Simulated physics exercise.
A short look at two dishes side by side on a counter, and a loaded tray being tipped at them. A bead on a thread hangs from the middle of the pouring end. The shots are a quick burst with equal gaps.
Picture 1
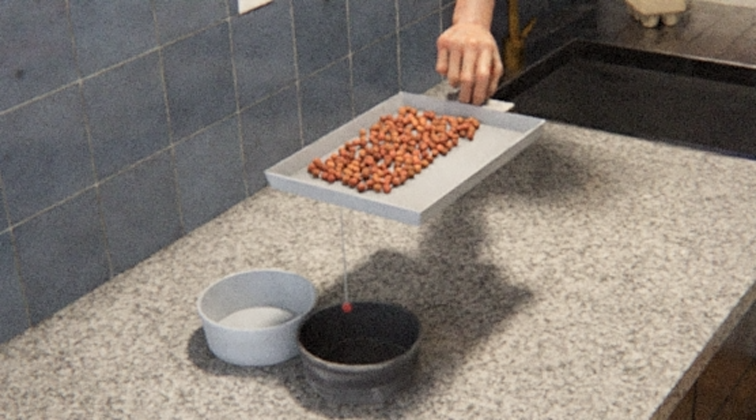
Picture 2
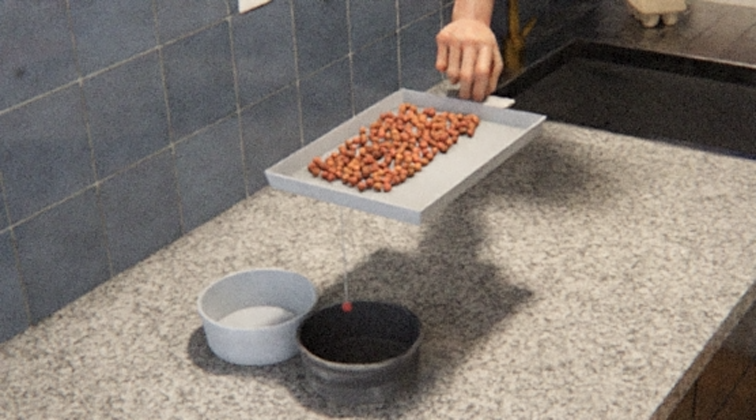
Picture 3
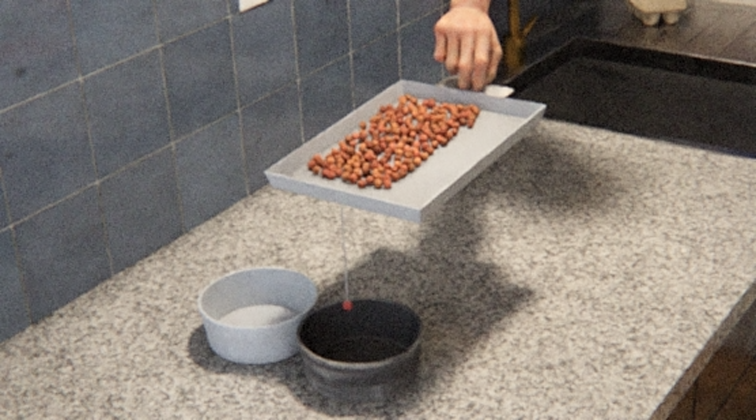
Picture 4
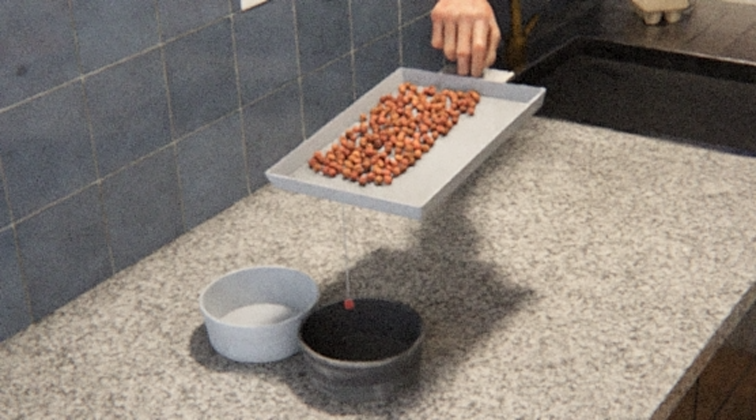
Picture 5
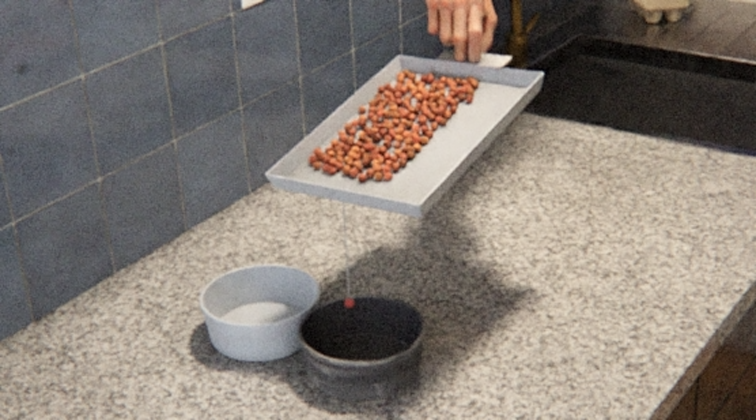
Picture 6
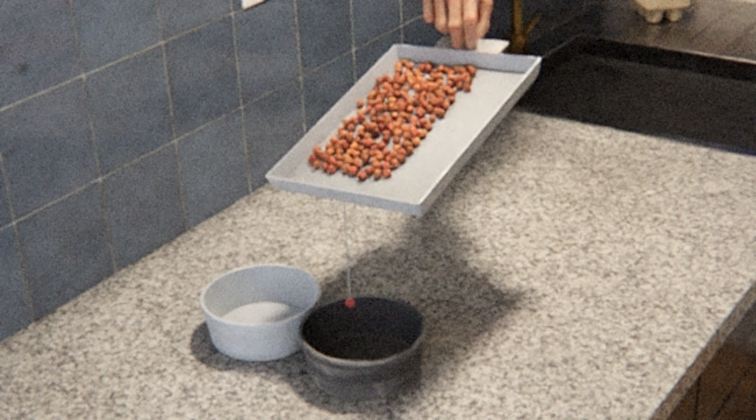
In this clip, a hand holds a pale tray of reddish-brown pellets above a light dish and a dark dish on a speckled counter, then gradually raises the tray's far end, steepening its slope while the pellets stay bunched together.
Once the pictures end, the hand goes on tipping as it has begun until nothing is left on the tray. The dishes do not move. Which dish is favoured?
The left-hand one ends fuller.
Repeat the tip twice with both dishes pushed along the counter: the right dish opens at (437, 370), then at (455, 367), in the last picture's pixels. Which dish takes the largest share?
One: The left dish. Two: Left.
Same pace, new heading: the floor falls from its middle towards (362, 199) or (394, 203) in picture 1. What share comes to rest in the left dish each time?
Roughly 10 per cent, and 0 per cent.
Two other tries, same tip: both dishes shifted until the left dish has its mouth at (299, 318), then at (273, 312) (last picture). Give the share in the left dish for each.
In turn 80 and 90 in a hundred.
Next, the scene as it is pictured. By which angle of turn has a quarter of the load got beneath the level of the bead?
Roughly 110°.
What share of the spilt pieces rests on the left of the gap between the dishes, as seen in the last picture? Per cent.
About 100 per cent.
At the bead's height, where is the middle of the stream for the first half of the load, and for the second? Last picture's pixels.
The first part at (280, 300); the rest at (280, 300).
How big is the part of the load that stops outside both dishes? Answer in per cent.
Some 20 per cent.
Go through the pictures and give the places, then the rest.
Corners of the pouring end near (271, 171) and (419, 209), level; middle of the load near (396, 147), clay pellets; left dish near (221, 341); right dish near (324, 378); bead on its thread near (347, 307), in the first frame.
Corners of the pouring end near (271, 171) and (419, 208), level; middle of the load near (396, 145), in the second frame.
Corners of the pouring end near (271, 171) and (418, 206), tipped barely, lowest at the left corner; middle of the load near (396, 139), in the third frame.
Corners of the pouring end near (271, 172) and (419, 204), tipped a little, lowest at the left corner; middle of the load near (397, 131), in the fourth frame.
Corners of the pouring end near (271, 172) and (418, 201), tipped a little, lowest at the left corner; middle of the load near (396, 122), in the fifth frame.
Corners of the pouring end near (271, 174) and (417, 200), tipped clearly, lowest at the left corner; middle of the load near (394, 116); left dish near (224, 336); right dish near (327, 373), in the sixth frame.
Shortly afterwards, tray tipped steeply; all but a few on the tray; only a few in the air.
Next, tray tipped right over; the bulk on the tray; only a few in the right dish; a little in the left dish; only a few outside both; a little in the air.
Some moments later, tray tipped past a quarter turn; a little in the right dish; near two thirds in the left dish; near a quarter outside both; only a few in the air.
In the end, tray tipped past a quarter turn; a little in the right dish; near two thirds in the left dish; near a quarter outside both; only a few in the air.
